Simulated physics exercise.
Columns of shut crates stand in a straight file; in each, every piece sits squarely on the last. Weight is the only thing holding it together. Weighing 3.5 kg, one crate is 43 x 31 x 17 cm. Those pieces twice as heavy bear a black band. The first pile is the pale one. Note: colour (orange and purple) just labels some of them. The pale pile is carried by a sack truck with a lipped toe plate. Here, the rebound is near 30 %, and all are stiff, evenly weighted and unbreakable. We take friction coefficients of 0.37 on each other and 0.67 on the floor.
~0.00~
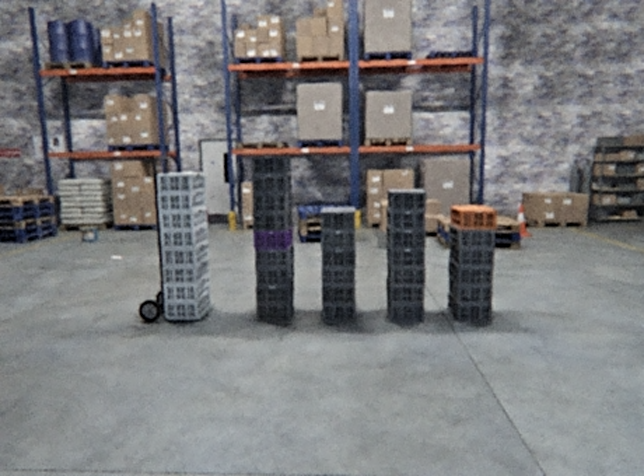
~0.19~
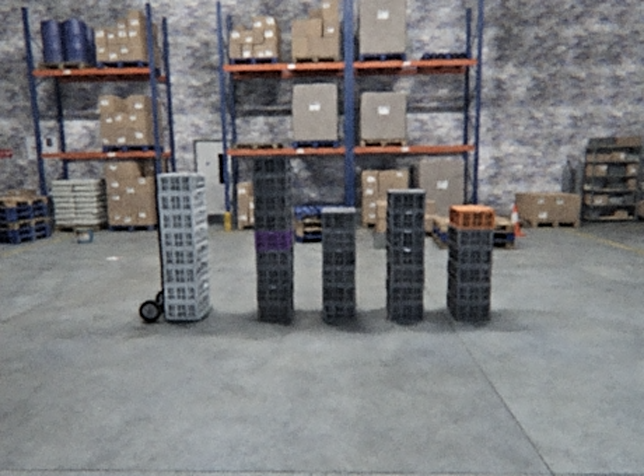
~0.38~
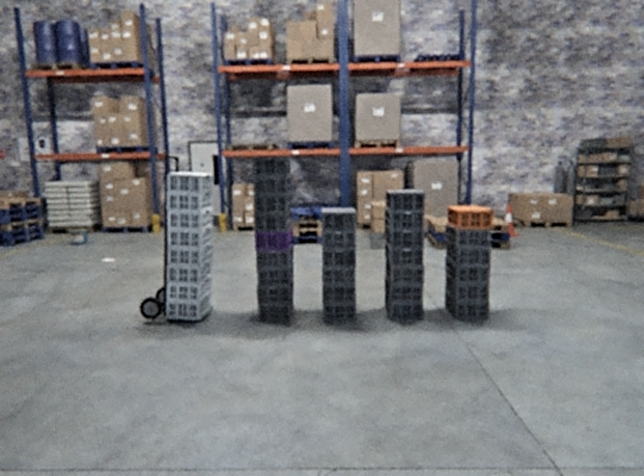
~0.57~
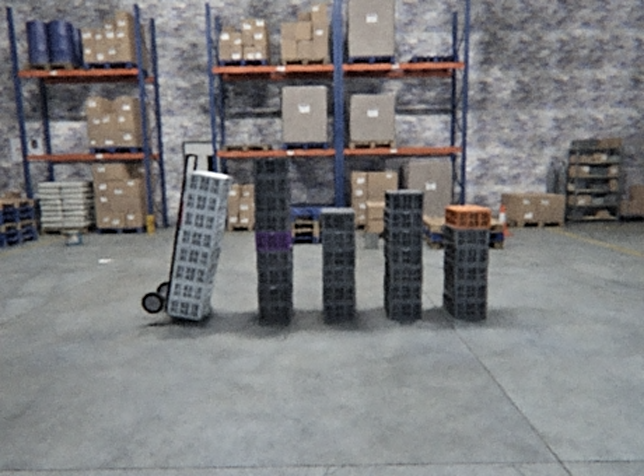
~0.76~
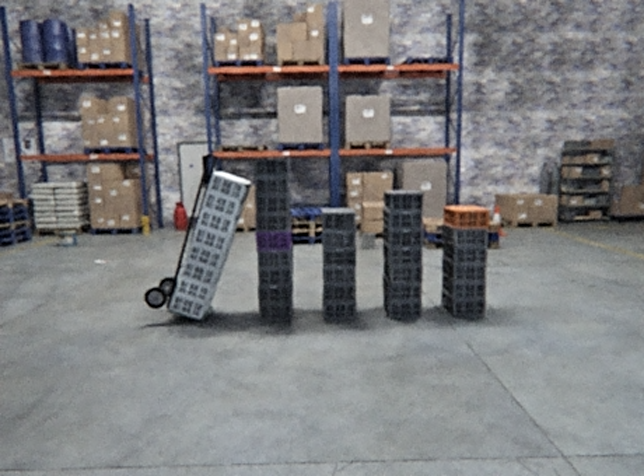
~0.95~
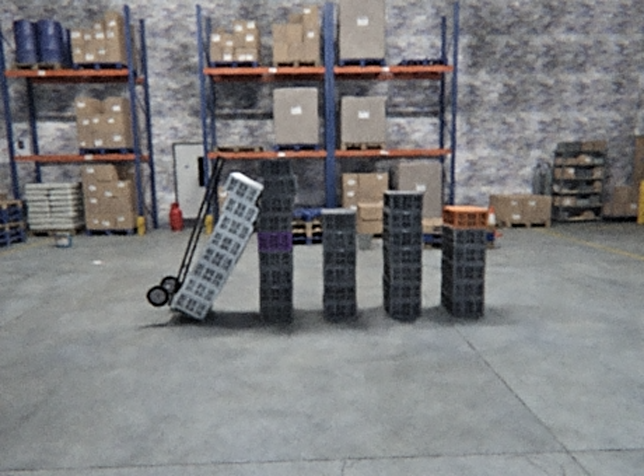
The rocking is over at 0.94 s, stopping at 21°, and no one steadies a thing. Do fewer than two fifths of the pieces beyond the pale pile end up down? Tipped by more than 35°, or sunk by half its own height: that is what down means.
No.
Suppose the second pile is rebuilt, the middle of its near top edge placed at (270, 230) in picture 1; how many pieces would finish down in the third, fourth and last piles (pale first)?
You'd get third 0, fourth 0 and last 0.
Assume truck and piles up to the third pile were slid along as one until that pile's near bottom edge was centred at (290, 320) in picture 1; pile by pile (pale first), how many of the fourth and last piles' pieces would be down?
Down per pile: Fourth 6; last 6.
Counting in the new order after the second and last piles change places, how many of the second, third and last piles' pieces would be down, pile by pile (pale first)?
Down per pile: Second 5, third 0, last 0.
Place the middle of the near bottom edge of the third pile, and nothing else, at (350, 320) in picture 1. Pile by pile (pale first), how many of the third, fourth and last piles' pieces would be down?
Then, pile by pile: Third 5, fourth 7, last 6.
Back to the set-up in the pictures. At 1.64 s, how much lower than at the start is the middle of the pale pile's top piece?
Some 20 centimetres.
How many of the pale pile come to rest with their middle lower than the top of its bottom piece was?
The total comes to 3.
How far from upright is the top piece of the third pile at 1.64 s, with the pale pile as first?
Lean: Near 0° off upright.
After 1.64 s, 8 of the pale pile down; none of the 28 other crates down, 11 disturbed; purple crate leaning 19°.
After 2.40 s, 7 of the pale pile down; 10 of the 28 other crates down; purple crate leaning 32°, 20 cm lower; orange crate shifted 11 cm.
After 3.40 s, 7 of the pale pile down; 22 of the 28 other crates down; orange crate upside down; purple crate leaning 33°, 27 cm lower.
At rest (4.7 s), 7 of the pale pile down; 22 of the 28 other crates down; orange crate upside down; purple crate leaning 33°, 27 cm lower. That is 79 per cent. As the last picture would show them, middles, purple crate near (357, 264).
